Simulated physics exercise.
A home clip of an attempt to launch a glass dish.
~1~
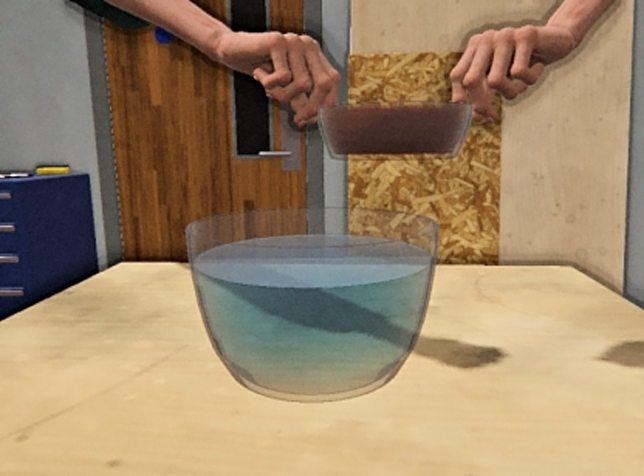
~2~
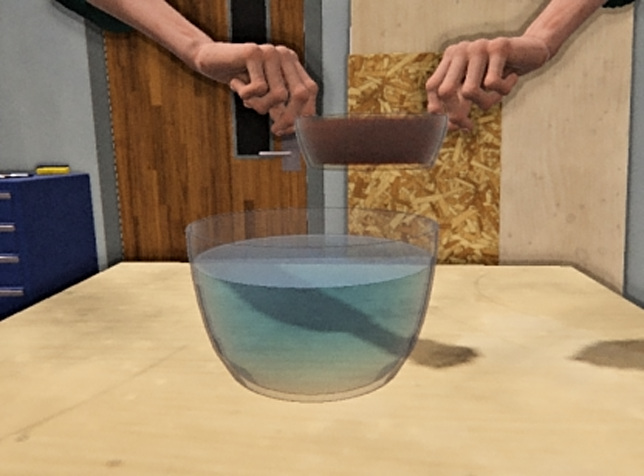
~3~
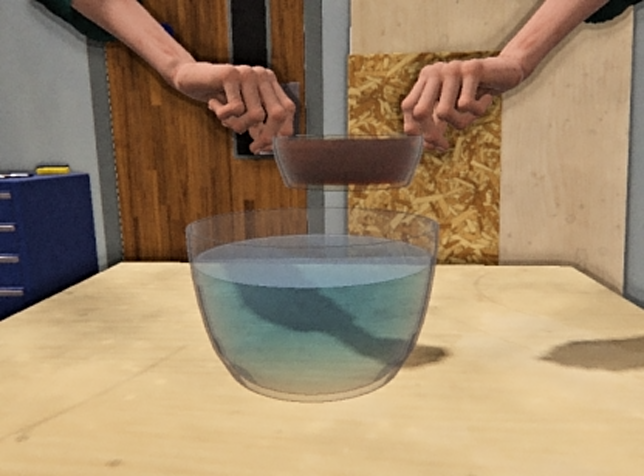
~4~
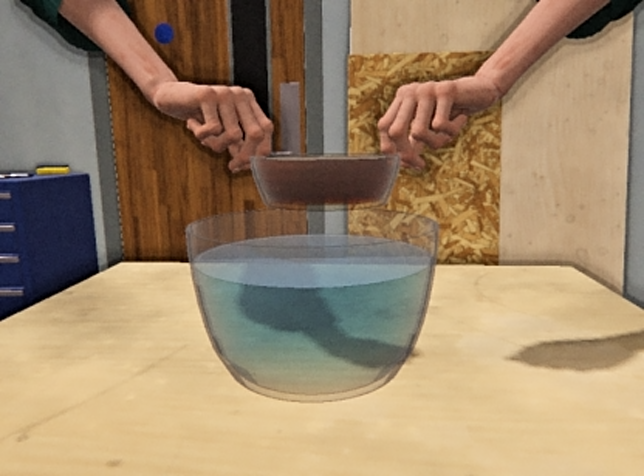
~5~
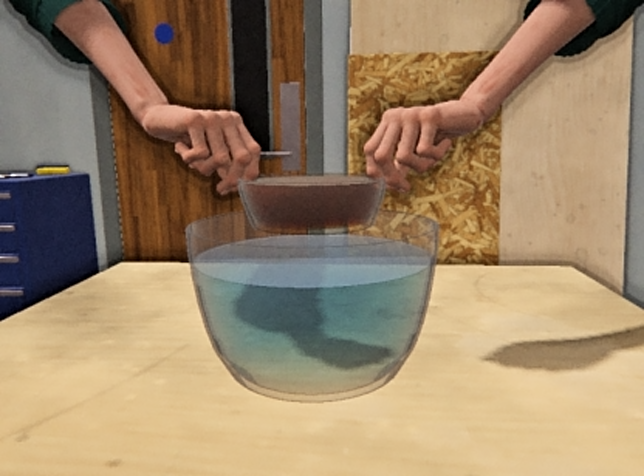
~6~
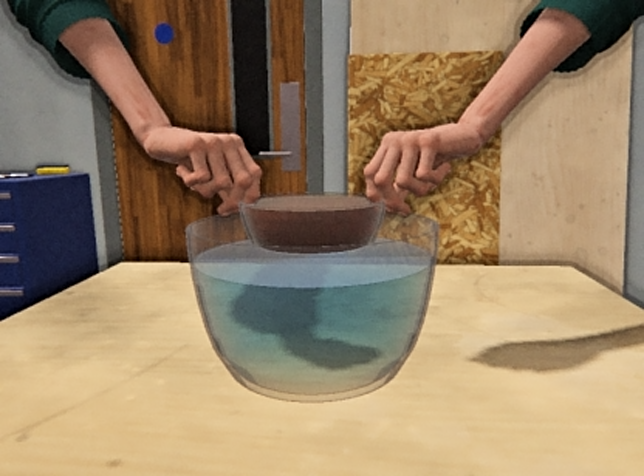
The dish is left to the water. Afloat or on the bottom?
It fills and founders.
Shortly, the dish dips into the water.
Then, water pours in over its rim.
At the finish, the dish lies on the bottom.
